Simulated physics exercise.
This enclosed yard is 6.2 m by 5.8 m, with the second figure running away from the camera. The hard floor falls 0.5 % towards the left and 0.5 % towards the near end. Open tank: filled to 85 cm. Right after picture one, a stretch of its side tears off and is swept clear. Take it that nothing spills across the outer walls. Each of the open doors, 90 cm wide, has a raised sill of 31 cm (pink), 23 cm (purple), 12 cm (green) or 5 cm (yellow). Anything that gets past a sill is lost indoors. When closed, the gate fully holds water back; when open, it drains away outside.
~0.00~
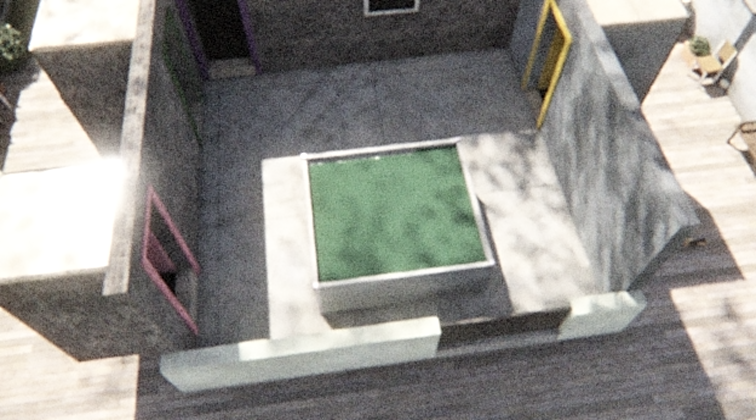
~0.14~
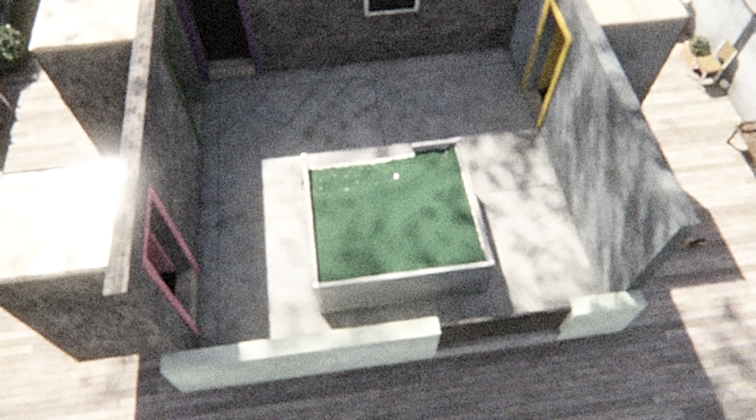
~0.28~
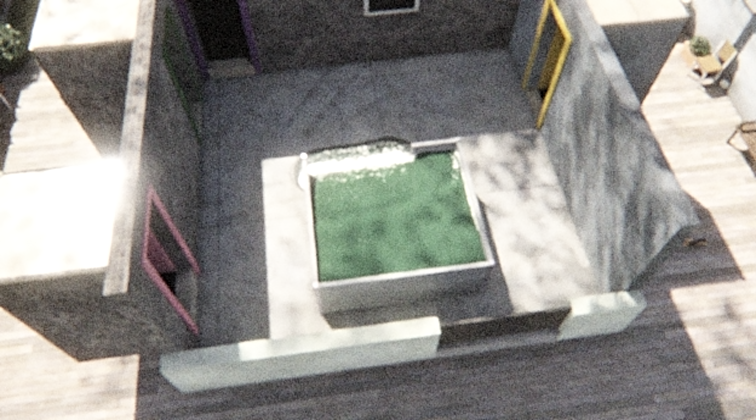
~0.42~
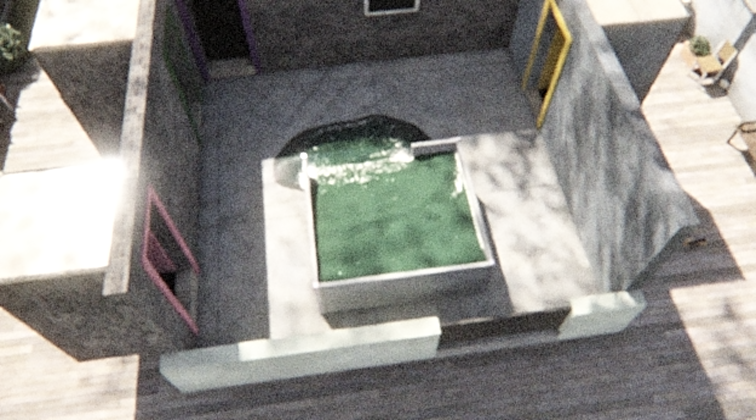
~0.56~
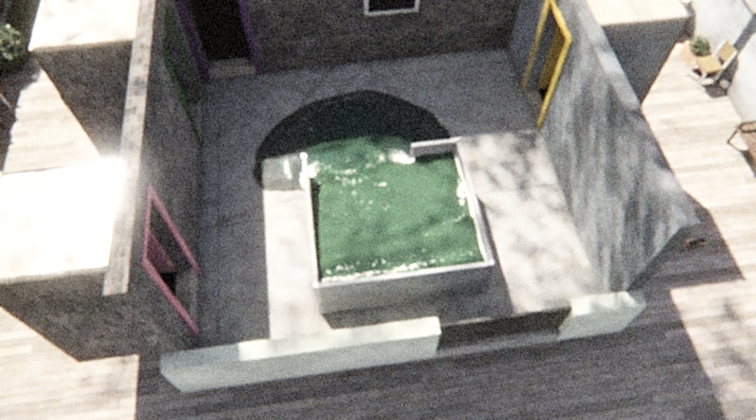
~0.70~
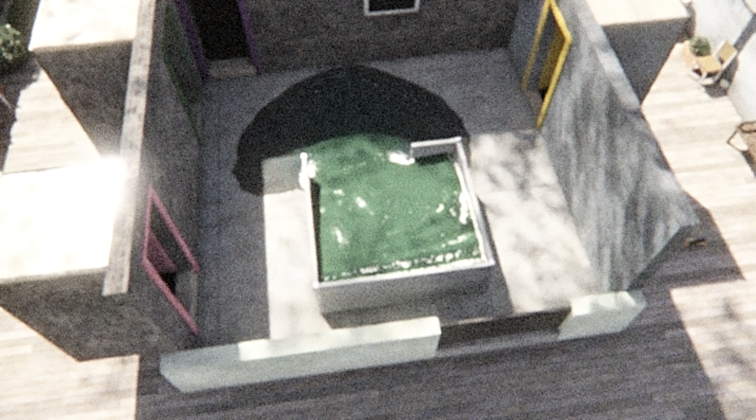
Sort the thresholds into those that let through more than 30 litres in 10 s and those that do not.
Sorted: Pink door does not; purple door lets more through; green door lets more through; yellow door lets more through.
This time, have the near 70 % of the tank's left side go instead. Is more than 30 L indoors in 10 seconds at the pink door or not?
Pink: Exceeds.
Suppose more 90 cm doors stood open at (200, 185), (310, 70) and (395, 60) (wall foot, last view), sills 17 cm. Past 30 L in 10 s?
Result in order - not enough, more than that, more than that.
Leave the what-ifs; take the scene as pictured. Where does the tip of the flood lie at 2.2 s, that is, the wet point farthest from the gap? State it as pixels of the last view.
(506, 49).
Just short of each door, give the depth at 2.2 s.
You'd get pink at 0 cm, purple at 40 cm, green at 30 cm, and yellow at 1 cm.
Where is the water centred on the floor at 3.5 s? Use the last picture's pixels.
Near (359, 148).
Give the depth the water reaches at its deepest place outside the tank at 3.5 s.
Peak depth: Approx. 36 cm.
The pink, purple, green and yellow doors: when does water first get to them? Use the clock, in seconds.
Arrival times: Pink 3.6 seconds, purple 1.1 seconds, green 1.1 seconds, yellow 2.2 seconds.
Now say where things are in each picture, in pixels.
In the first frame, the open tank at (393, 210) is whole and still, 85 cm deep.
In the second frame, the front is at a hidden place, 1.0 m from the gap on the open tank's far side; 0.5 m2 of floor is under water; 85 cm left at the back of the open tank.
In the third frame, the front is at (297, 168), 1.2 m from the gap on the open tank's far side; 1.6 m2 of floor is under water; 85 cm left at the back of the open tank.
In the fourth frame, the front is at (288, 148), 1.6 m from the gap on the open tank's far side; 3.2 m2 of floor is under water; 84 cm left at the back of the open tank.
In the fifth frame, the front is at (372, 94), 2.1 m from the gap on the open tank's far side; 5.6 m2 of floor is under water; 79 cm left at the back of the open tank.
In the sixth frame, the front is at (361, 68), 2.8 m from the gap on the open tank's far side; 8.4 m2 of floor is under water; 71 cm left at the back of the open tank.
After 1.4 s water covers 45 % of the floor and is deepest (49 cm) near (322, 68); pink door not reached, purple door 22 cm at the sill, 0 L in, green door 7 cm at the sill, 0 L in, yellow door not reached.
After 2.2 s water covers 45 % of the floor and is deepest (58 cm) near (203, 80); pink door not reached, purple door 40 cm at the sill, 22 L in, green door 30 cm at the sill, 21 L in, yellow door 1 cm at the sill, 0 L in.
After 3.5 s water covers 70 % of the floor and is deepest (36 cm) near (203, 80); pink door not reached, purple door 34 cm at the sill, 130 L in, green door 30 cm at the sill, 157 L in, yellow door 15 cm at the sill, 27 L in.
After 6.0 s water covers 100 % of the floor and is deepest (22 cm) near (196, 356); pink door 6 cm at the sill, 0 L in, purple door 18 cm at the sill, 153 L in, green door 19 cm at the sill, 289 L in, yellow door 11 cm at the sill, 111 L in.
After 10.0 s water covers 100 % of the floor and is deepest (20 cm) near (464, 331); pink door 19 cm at the sill, 0 L in, purple door 9 cm at the sill, 153 L in, green door 10 cm at the sill, 318 L in, yellow door 8 cm at the sill, 168 L in.
